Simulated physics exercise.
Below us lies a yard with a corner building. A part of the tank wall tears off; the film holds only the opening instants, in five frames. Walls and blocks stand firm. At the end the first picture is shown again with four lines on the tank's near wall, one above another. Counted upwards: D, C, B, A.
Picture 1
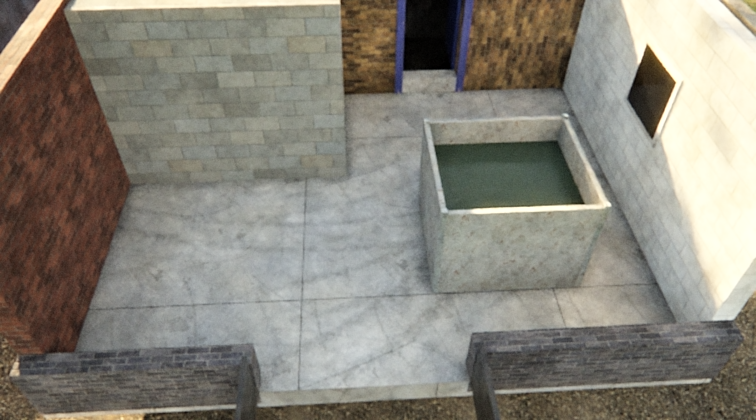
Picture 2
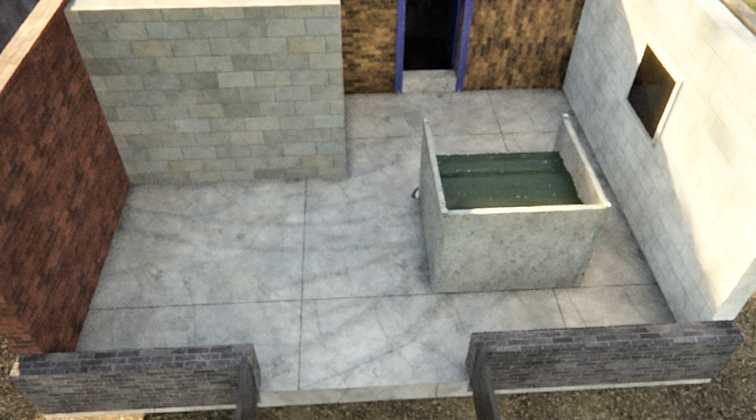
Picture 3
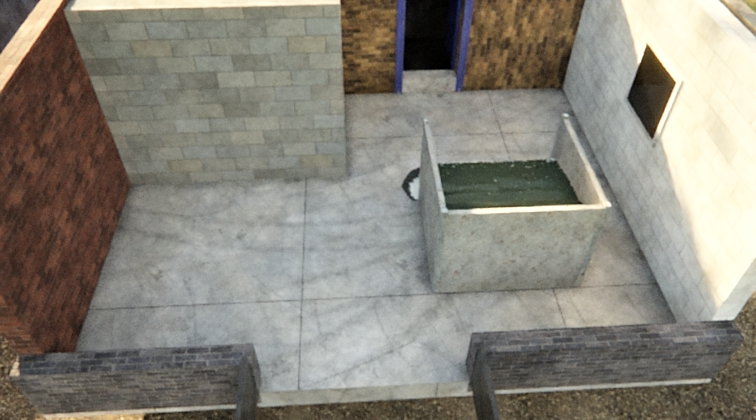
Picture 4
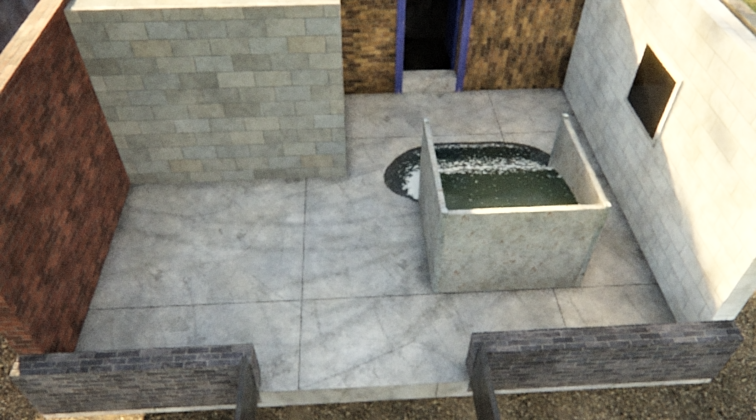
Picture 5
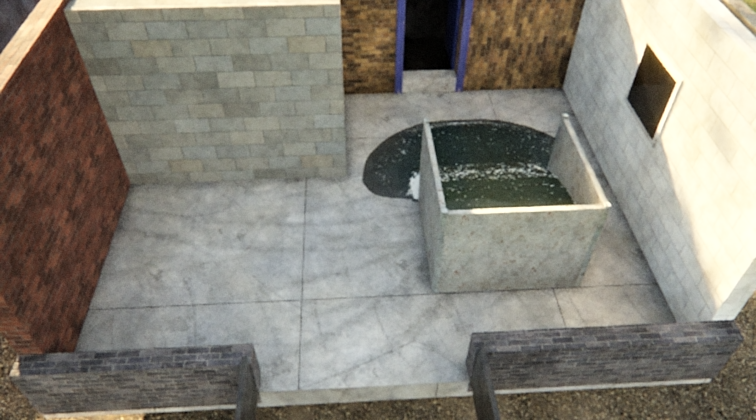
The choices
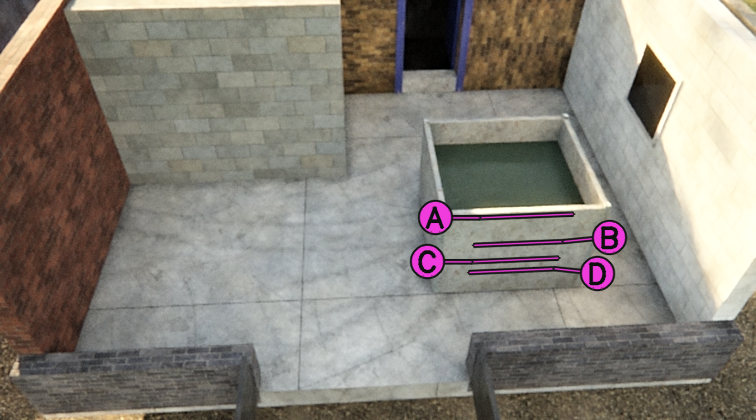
In a walled yard, the back side of a concrete tank full of dark green water vanished, and water poured out behind it, spreading across the floor toward the blue doorway and leftward.
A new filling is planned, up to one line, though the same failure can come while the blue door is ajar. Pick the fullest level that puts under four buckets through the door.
Go for C.
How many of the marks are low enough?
Two.
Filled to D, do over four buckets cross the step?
No, not at all.
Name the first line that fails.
Line B.
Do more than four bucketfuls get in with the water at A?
Yes, that goes wrong.
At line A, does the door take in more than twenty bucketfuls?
Yes, it does.
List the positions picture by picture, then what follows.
Water in the tank at rest, its middle at (505, 183); foot of the blue doorway at (429, 92); open gate at (363, 335).
Water covers 2 % of the ground, its front hidden from here.
Water covers 5 % of the ground, its front hidden from here.
Water covers 10 % of the ground and shows as far out as (399, 164).
Water covers 17 % of the ground and shows as far out as (384, 147).
On the marked copy, A at (526, 215); B at (519, 243); C at (514, 259); D at (512, 270); from the bottom up D, C, B, A.
For line A, dozens of bucketfuls pour in.
For line B, about 8 bucketfuls get in.
For line C, a splash gets over, under a bucket.
For line D, nothing gets over.
